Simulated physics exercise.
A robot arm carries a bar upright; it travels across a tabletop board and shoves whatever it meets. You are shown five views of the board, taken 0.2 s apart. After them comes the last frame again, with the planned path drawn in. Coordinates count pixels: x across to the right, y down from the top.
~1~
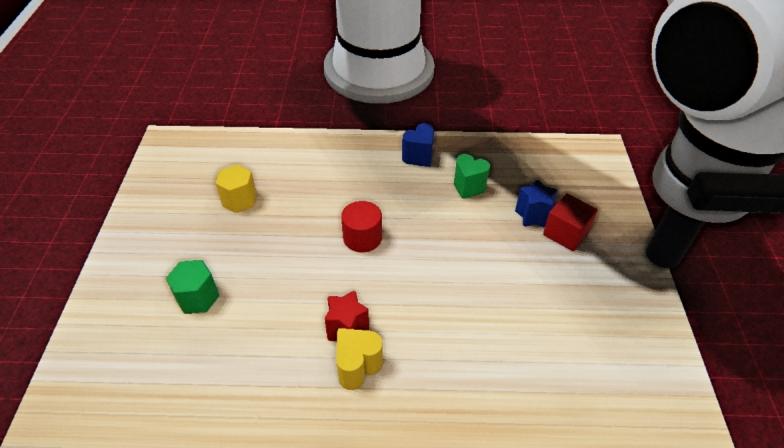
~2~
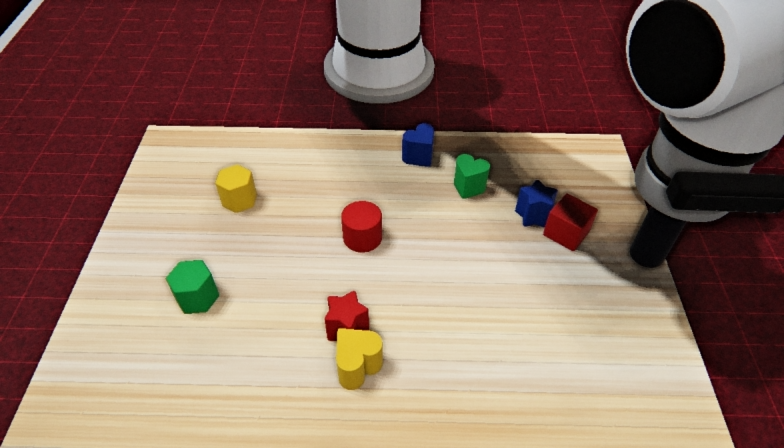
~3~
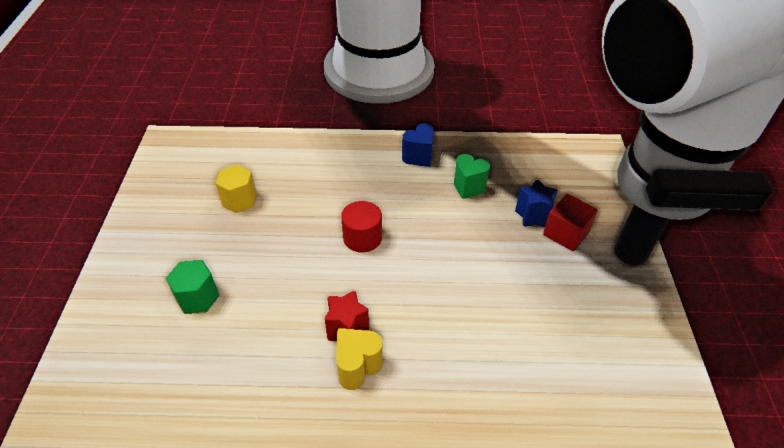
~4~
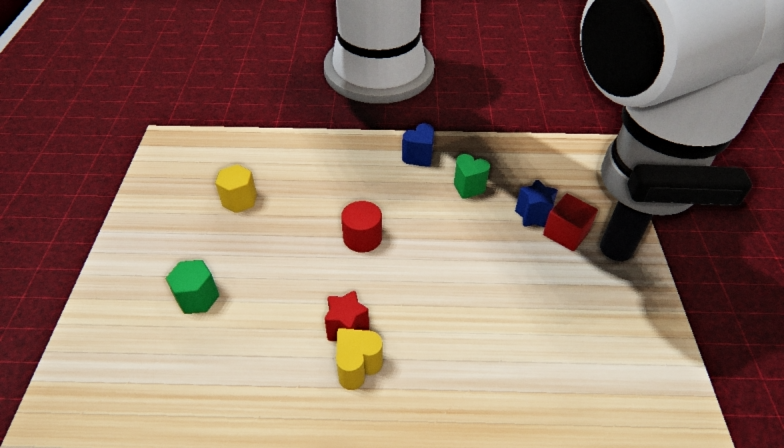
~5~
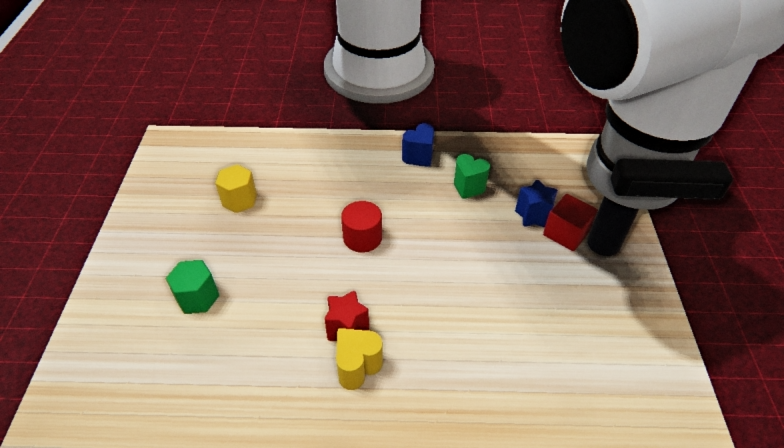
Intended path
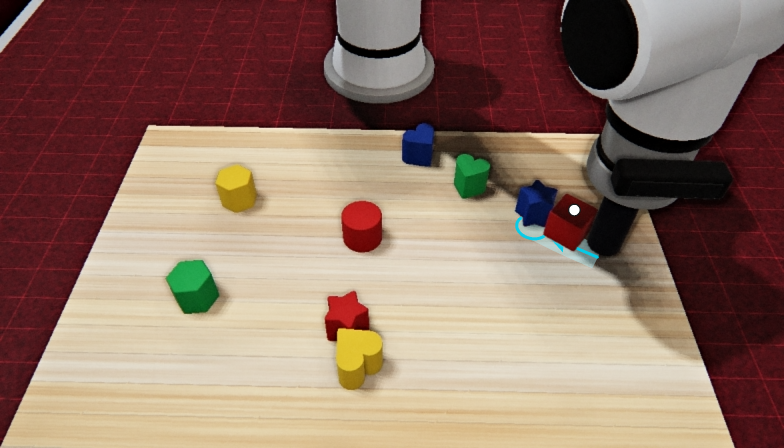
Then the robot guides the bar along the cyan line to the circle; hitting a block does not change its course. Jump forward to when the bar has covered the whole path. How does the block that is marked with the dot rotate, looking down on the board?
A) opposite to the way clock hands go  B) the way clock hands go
It's B.
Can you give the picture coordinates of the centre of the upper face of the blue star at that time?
Answer: (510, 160).
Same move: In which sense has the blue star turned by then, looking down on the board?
Against the clock.
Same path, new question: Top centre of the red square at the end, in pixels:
Pixel (535, 179).
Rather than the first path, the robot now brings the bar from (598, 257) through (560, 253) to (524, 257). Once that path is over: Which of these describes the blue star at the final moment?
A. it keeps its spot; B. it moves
B.
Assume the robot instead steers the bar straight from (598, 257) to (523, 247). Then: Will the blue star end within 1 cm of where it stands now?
Going by the path, no.
The line goes from (598, 257) directly to (532, 227); the dot is on the red square.
On the path given first. Halfway along, bar (567, 229); blue star (522, 176), turned 10° anticlockwise; red square (553, 195), turned 30° clockwise.
At the end, bar (536, 214); green heart block unmoved; blue star (510, 160), turned 55° anticlockwise; red square (535, 179), turned 70° clockwise.
